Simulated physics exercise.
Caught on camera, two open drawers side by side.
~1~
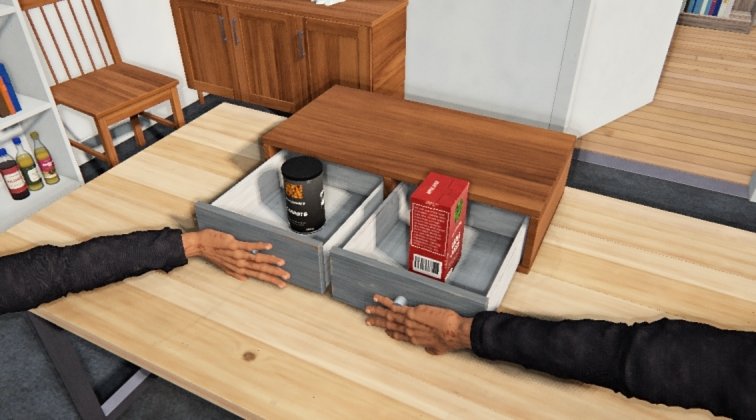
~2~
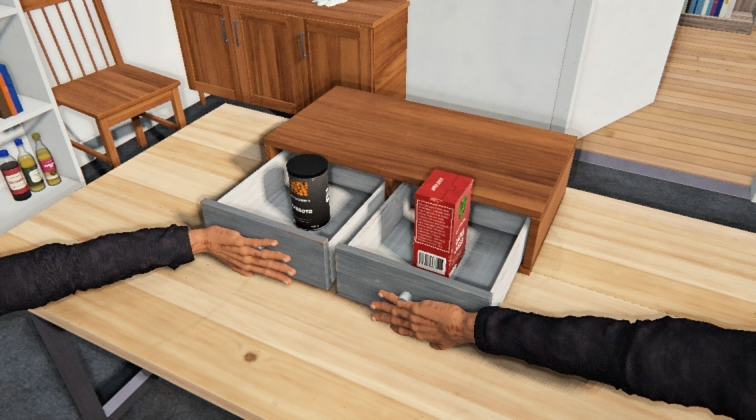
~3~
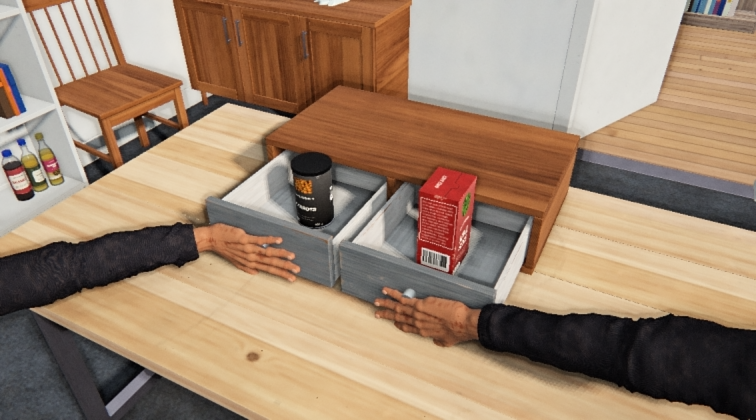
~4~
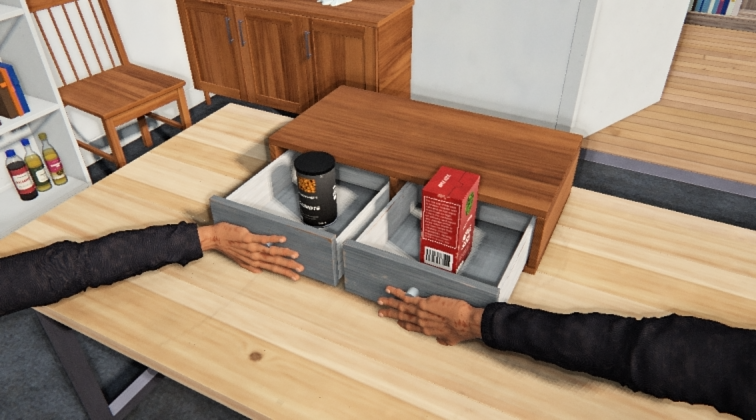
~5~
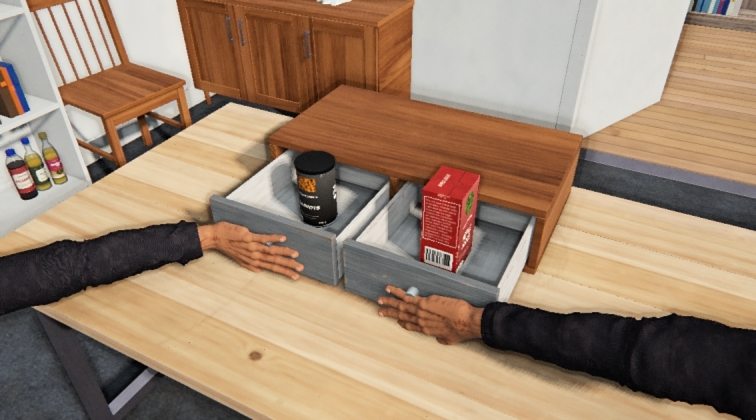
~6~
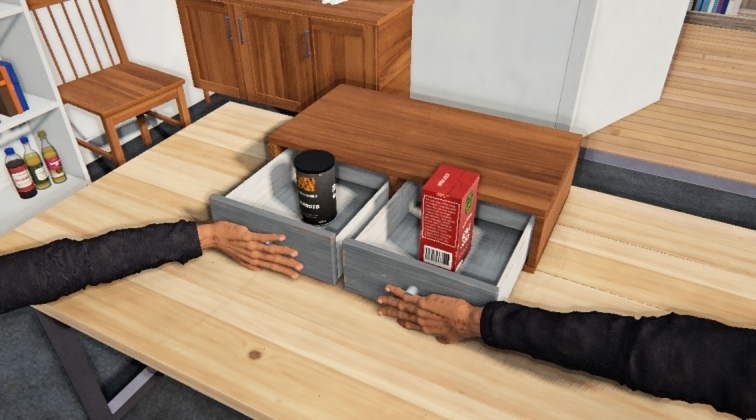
Two open grey drawers edge inward in a wooden chest on a pale wood table, seen from above and in front in a furnished room. A black tin stands in the left drawer and a red carton in the right, with dark-sleeved arms reaching in from both sides. The hands at the fronts ease the drawers back slightly, then barely move, as the view drifts a little left early on.
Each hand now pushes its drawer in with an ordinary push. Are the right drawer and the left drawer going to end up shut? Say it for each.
As it turns out, the right drawer stays ajar; the left drawer stays ajar.
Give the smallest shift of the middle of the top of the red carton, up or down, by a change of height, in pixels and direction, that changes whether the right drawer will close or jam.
Roughly 32 pixels down.
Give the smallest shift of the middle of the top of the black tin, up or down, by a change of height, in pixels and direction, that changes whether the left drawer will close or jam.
Roughly 12 pixels down.
Then, 0.34 s later than the last frame, right drawer starting in; left drawer starting in.
Then, 0.54 s later than the last frame, right drawer about half in; left drawer about half in.
When it is over, the right drawer will not close; the left drawer will not close.
